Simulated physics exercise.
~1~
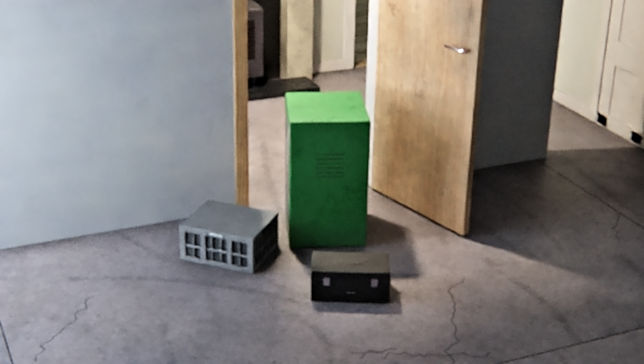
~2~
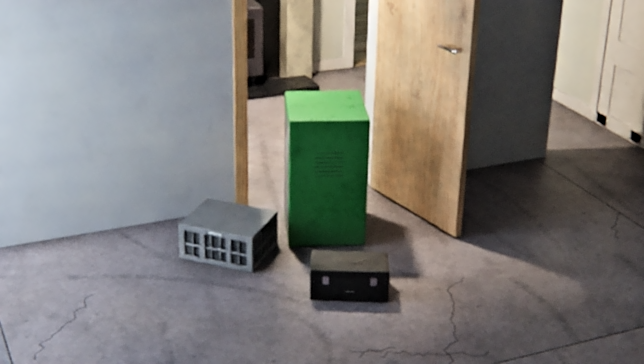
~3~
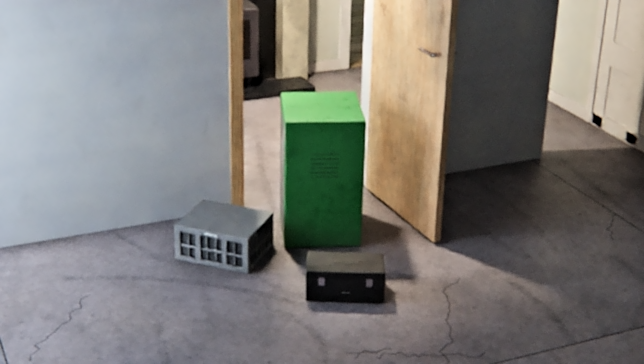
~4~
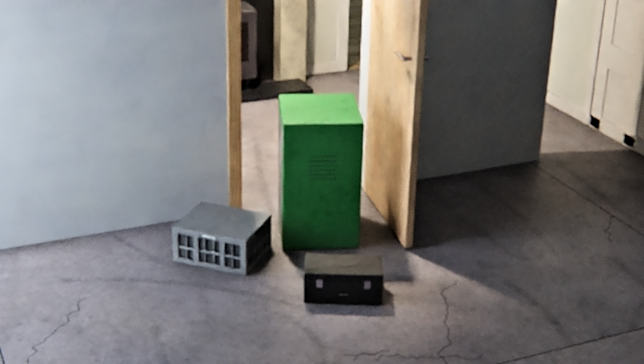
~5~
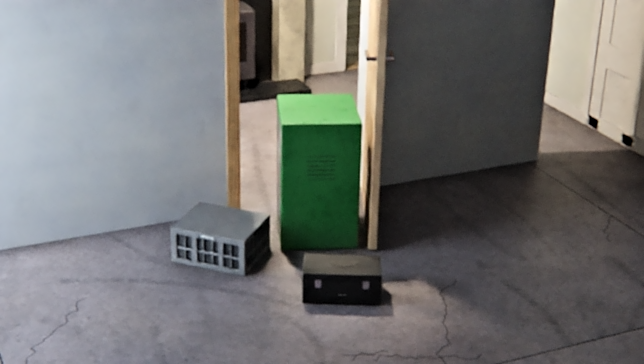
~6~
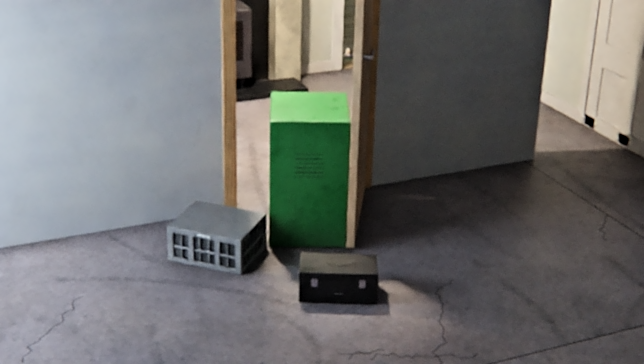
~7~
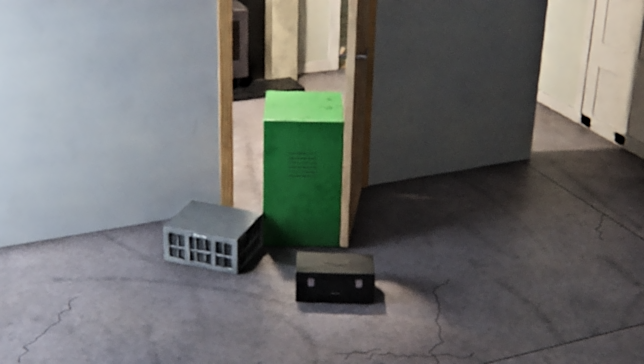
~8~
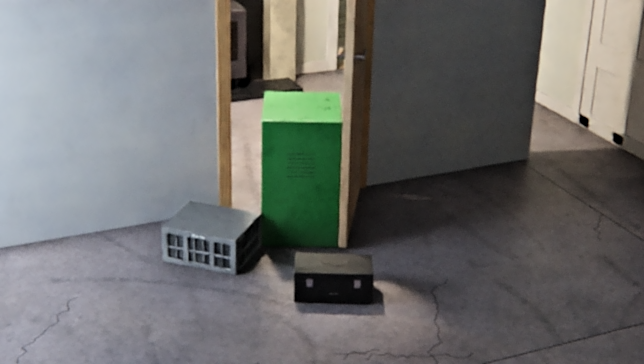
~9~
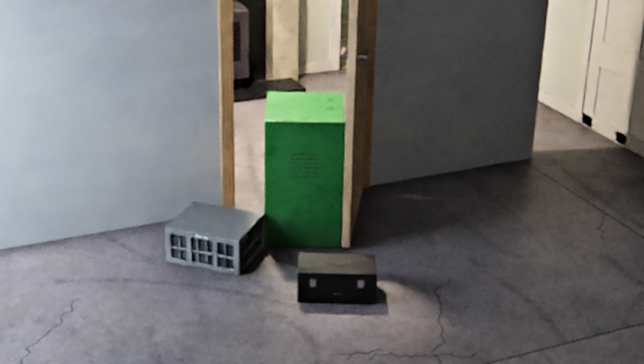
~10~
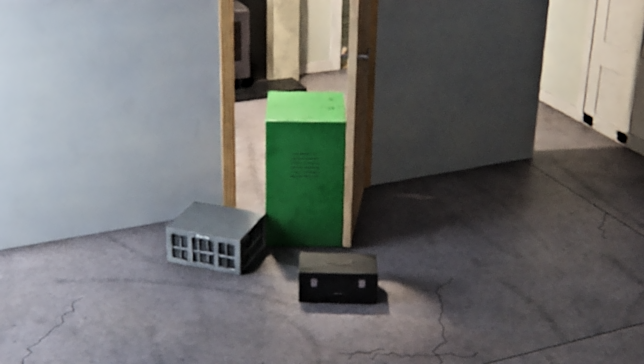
In a grey-floored room, an open wooden door swinging toward its frame and stopping ajar against a green cabinet, crate and toolbox unmoved.
